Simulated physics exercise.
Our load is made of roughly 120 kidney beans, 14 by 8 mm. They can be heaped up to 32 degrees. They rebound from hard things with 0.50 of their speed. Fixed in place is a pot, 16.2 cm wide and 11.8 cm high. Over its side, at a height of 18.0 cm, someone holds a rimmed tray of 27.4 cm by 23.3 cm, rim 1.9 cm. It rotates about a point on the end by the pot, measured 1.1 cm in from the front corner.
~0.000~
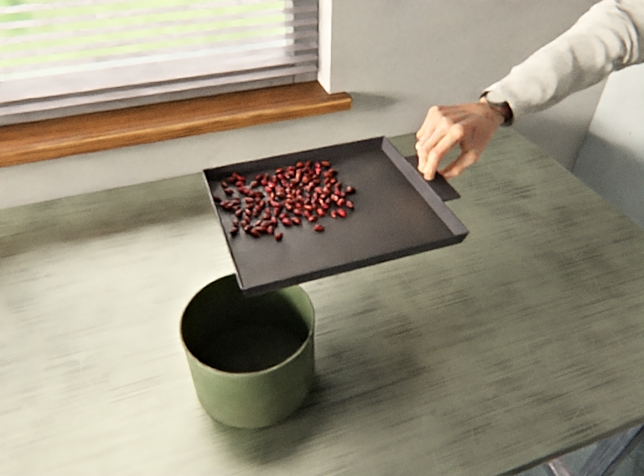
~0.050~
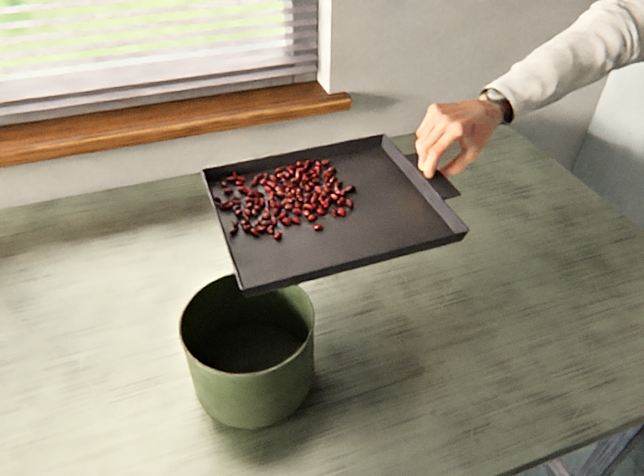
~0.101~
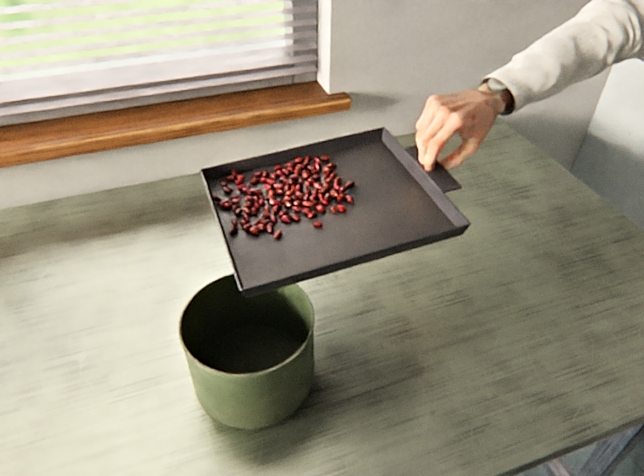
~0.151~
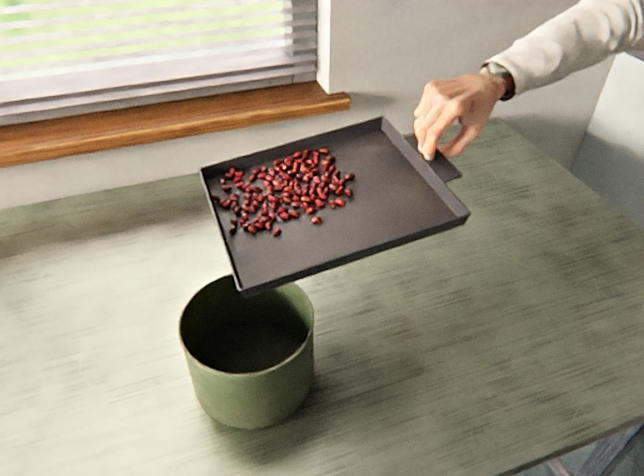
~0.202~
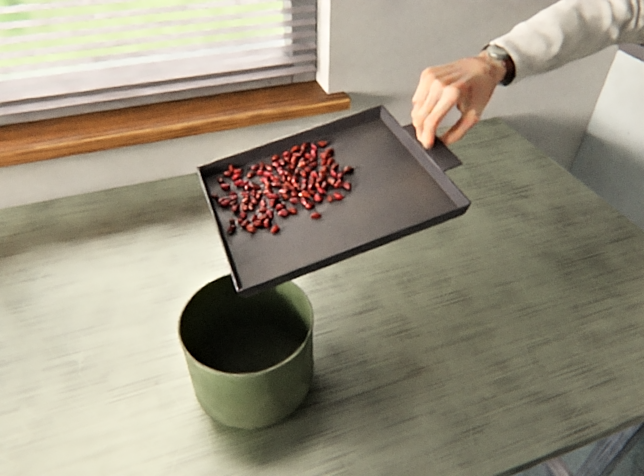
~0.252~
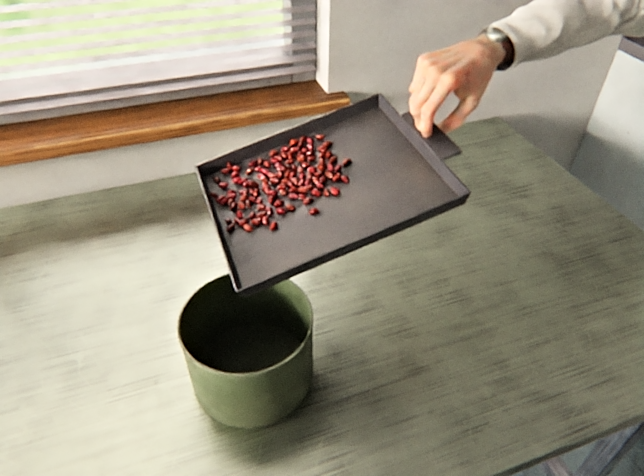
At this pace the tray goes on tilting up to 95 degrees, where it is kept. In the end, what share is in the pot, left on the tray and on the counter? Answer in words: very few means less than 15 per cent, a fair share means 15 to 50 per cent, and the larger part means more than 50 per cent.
Pot: A fair share. Left on the tray: Very few. Counter: The larger part.
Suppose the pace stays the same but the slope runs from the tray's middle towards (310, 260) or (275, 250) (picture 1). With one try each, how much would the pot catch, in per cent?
90 and 95 %.
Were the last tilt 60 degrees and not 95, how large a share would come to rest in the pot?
5 %.
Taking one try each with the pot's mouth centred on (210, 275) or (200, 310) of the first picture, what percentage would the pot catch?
Spot one: Some 70 per cent; spot two: Some 70 per cent.
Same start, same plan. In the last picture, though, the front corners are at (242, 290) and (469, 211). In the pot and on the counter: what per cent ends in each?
Pot: 75, counter: 25.
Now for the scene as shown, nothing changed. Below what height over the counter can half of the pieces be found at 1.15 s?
Some 22 cm above the counter.
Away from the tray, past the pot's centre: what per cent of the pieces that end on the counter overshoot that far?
I'd put it close to 90 per cent.
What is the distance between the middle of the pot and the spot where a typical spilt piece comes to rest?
Roughly 18 cm from the centre.
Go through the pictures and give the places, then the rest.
Tray tilt 0 degrees, front corners at (245, 285) and (464, 231); middle of the pieces at (291, 197); pot at (248, 318), in the first frame.
Tray tilt 1 degrees, front corners at (244, 285) and (464, 229); middle of the pieces at (291, 196), in the second frame.
Tray tilt 3 degrees, front corners at (244, 286) and (465, 222), lowest corner left front; middle of the pieces at (290, 193), in the third frame.
Tray tilt 6 degrees, front corners at (242, 286) and (466, 212), lowest corner left front; middle of the pieces at (289, 189), in the fourth frame.
Tray tilt 10 degrees, front corners at (241, 286) and (465, 202), lowest corner left front; middle of the pieces at (287, 184), in the fifth frame.
Tray tilt 14 degrees, front corners at (239, 287) and (465, 191), lowest corner left front; middle of the pieces at (285, 180); pot at (246, 317). The tray's pace is about 70 degrees a second, in the sixth frame.
Then, at 0.79 s, tilt 52 degrees; the tray holds 100 %, the pot 0 %.
Then, at 1.15 s, tilt 78 degrees; the tray holds 95 %, the pot 0 %.
After 1.60 s, tilt 95 degrees; the tray holds 0 %, the pot 35 %.
By 2.8 s all is still; pot 40 %, tray 0 %, counter 60 %.
